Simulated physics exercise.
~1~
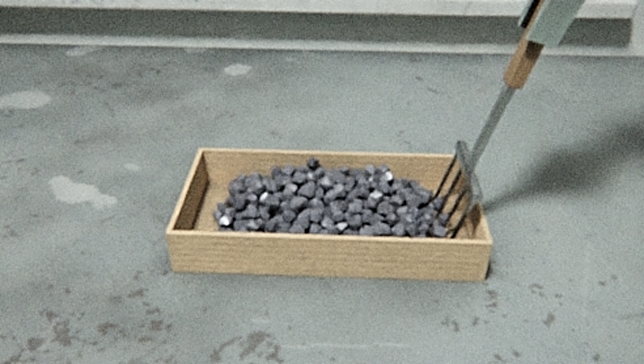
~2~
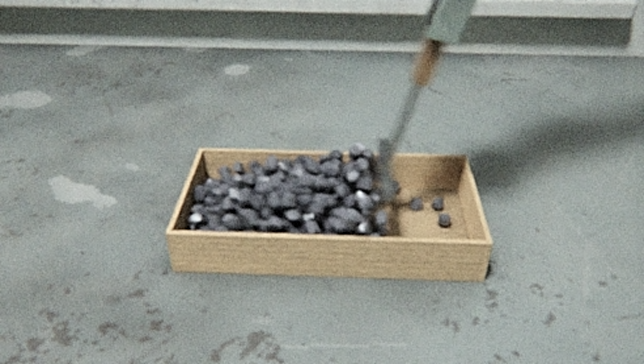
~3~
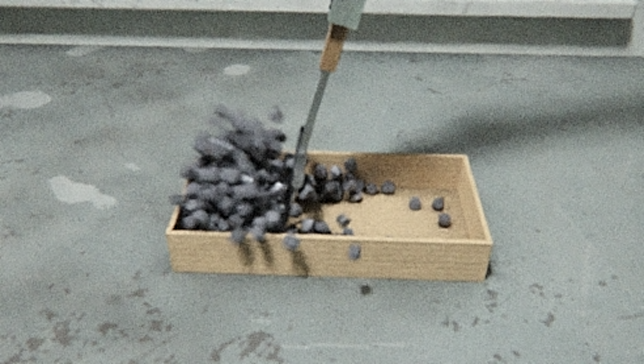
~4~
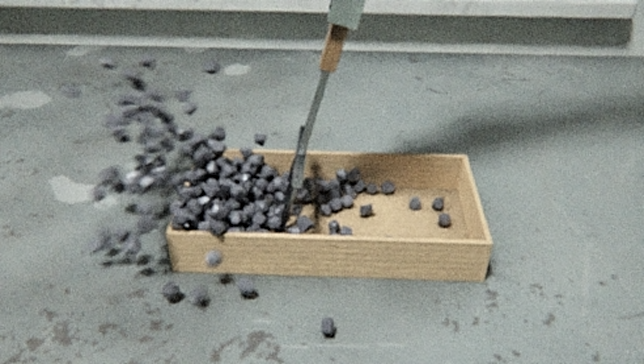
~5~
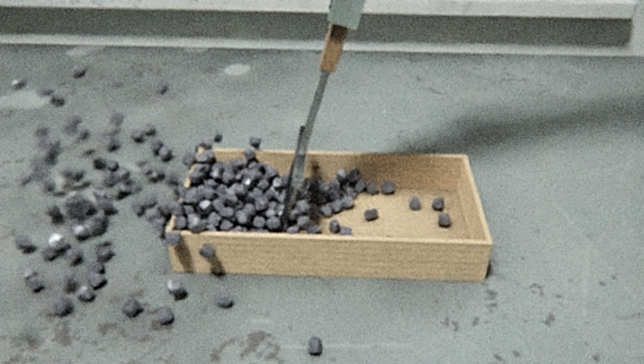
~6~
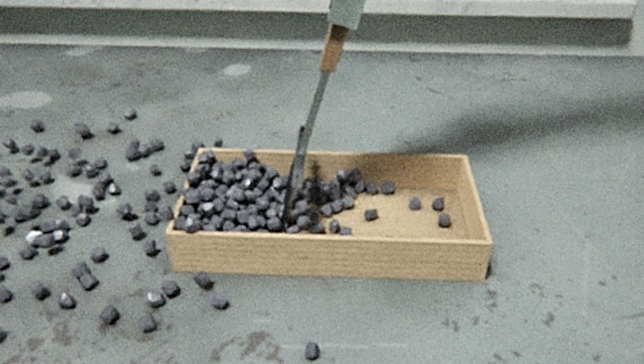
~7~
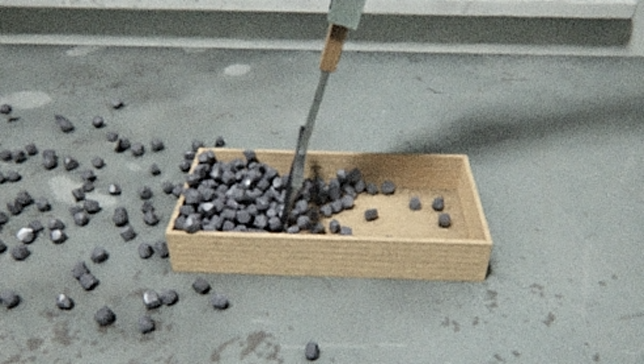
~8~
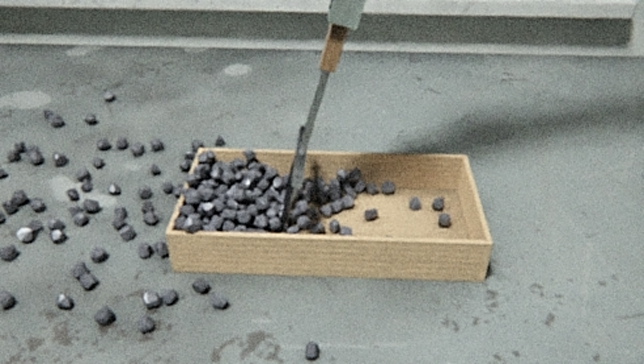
A mechanical arm holding a dark, thin-tined fork reaches down from the upper right into a shallow, light wooden trough on a stained grey-green floor, seen from above at an angle by a still camera. Small dark grey pebbles are heaped along the trough. The fork sweeps left, shoving the heap toward the left end, then stops abruptly left of the middle. Many pebbles surge over the left end and near side, scatter through the air and tumble across the floor. At the end, a large share lies spread outside, while most remain piled at the trough's left beside the motionless fork.
